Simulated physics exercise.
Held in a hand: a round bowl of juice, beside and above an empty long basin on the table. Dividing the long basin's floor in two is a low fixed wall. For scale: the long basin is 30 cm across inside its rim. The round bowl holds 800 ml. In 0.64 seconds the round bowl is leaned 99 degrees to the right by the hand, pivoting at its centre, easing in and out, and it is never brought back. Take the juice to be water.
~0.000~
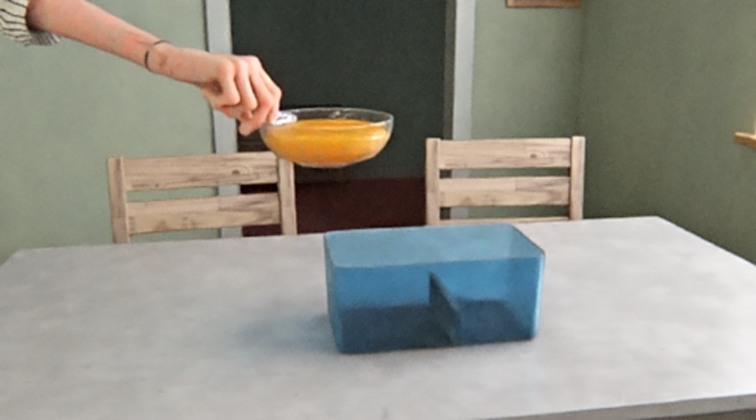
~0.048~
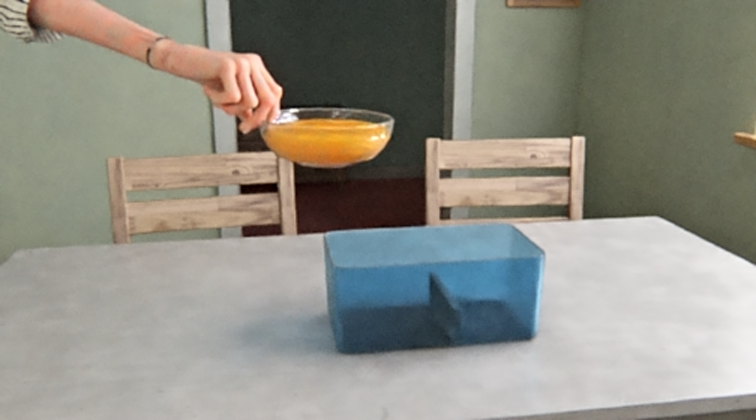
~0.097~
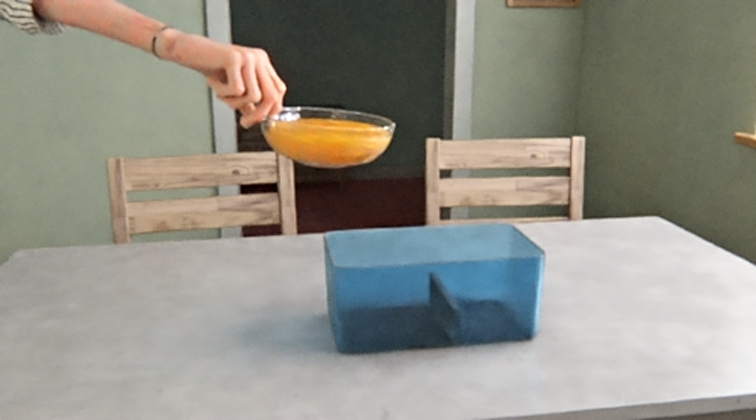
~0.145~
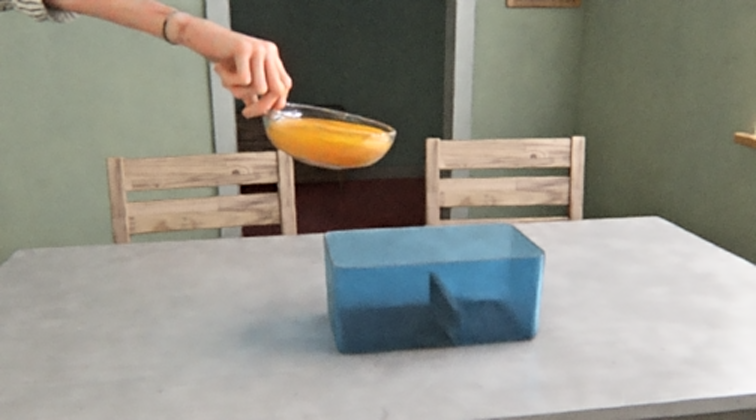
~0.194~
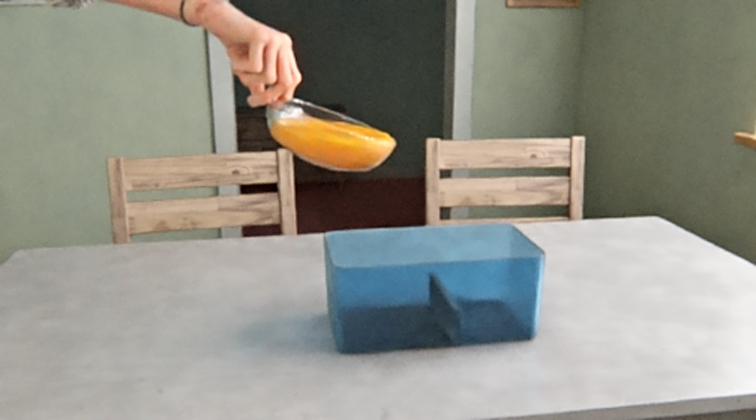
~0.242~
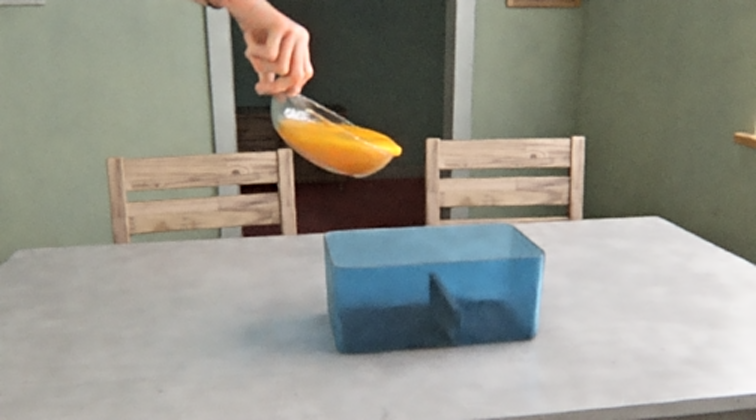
A hand tilting a round glass bowl of orange juice steadily to the right above an empty blue basin on a table.
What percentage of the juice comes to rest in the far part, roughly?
17 %.
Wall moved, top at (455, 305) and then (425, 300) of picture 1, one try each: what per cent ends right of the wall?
One try each: Around 30 percent and then around 50 percent.
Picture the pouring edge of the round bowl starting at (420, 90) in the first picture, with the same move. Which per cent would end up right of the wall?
In that case some 60 per cent.
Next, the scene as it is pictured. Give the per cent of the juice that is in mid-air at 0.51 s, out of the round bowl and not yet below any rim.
My guess is roughly 44 %.
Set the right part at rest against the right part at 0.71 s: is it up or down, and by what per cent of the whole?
The share ends bigger than before, by about 3 %.
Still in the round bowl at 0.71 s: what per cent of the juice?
Around 0 percent of it.
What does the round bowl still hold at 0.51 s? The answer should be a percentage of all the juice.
I reckon about 6 in a hundred is still held.
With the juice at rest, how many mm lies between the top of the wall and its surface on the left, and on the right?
The left comes to roughly 30 mm and the right to roughly 46 mm.
After 0.51 s the tilt is 89° and 6 per cent is still to pour, 41 is left of the wall and 8 right of it.
After 0.71 s the tilt is 99° and 0 per cent is still to pour, 79 is left of the wall and 14 right of it.
After 0.92 s the tilt is 99° and 0 per cent is still to pour, 74 is left of the wall and 17 right of it.
After 1.14 s the tilt is 99° and 0 per cent is still to pour, 74 is left of the wall and 17 right of it.
In the end 74 per cent lies left of the wall, 17 right of it and 8 outside.
